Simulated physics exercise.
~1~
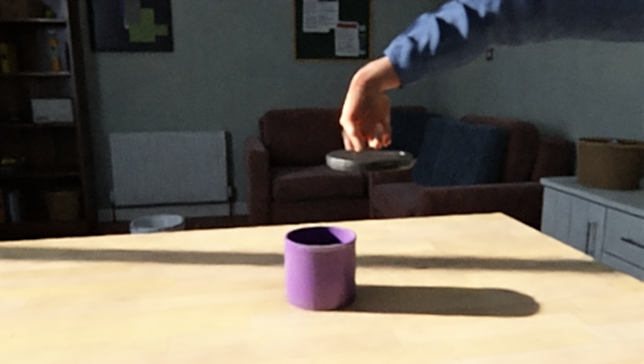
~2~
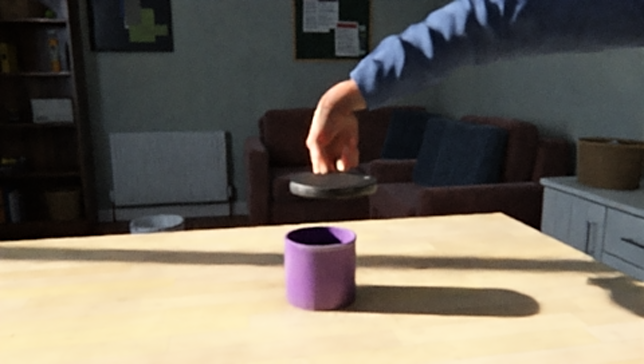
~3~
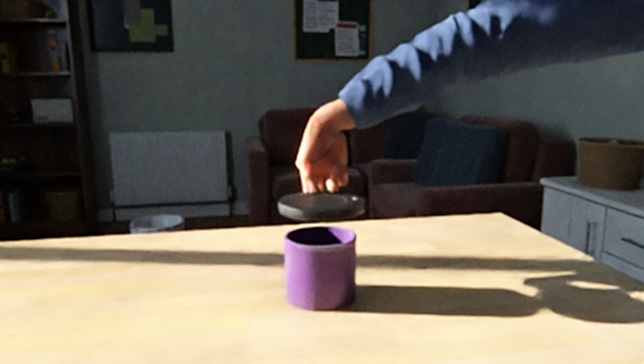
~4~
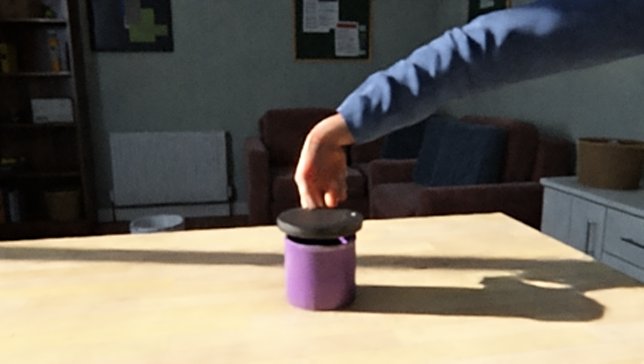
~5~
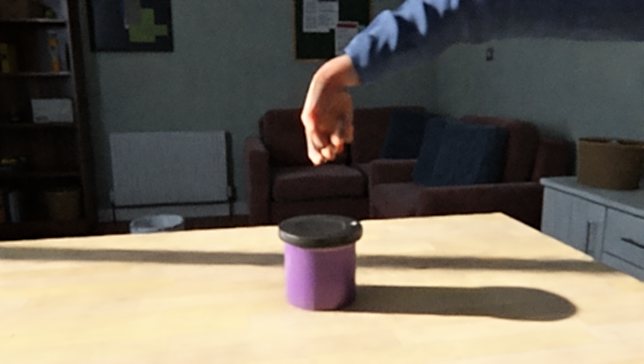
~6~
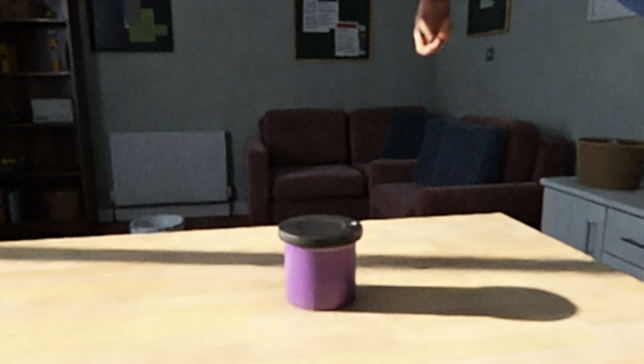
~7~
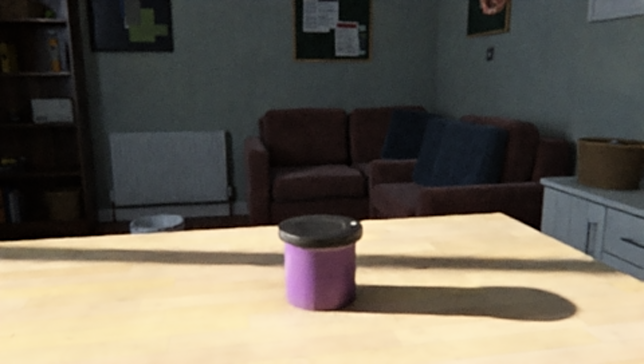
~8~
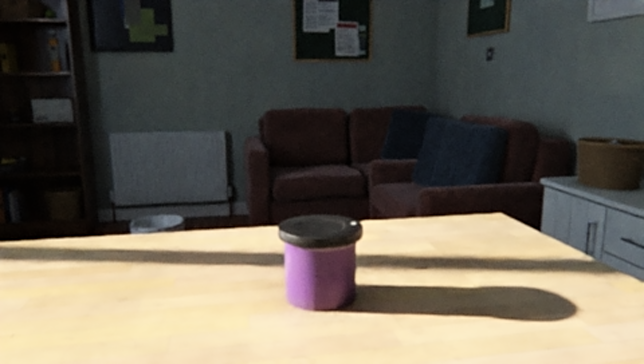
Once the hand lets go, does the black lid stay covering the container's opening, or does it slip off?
The black lid stays on top of the purple container, covering its opening.
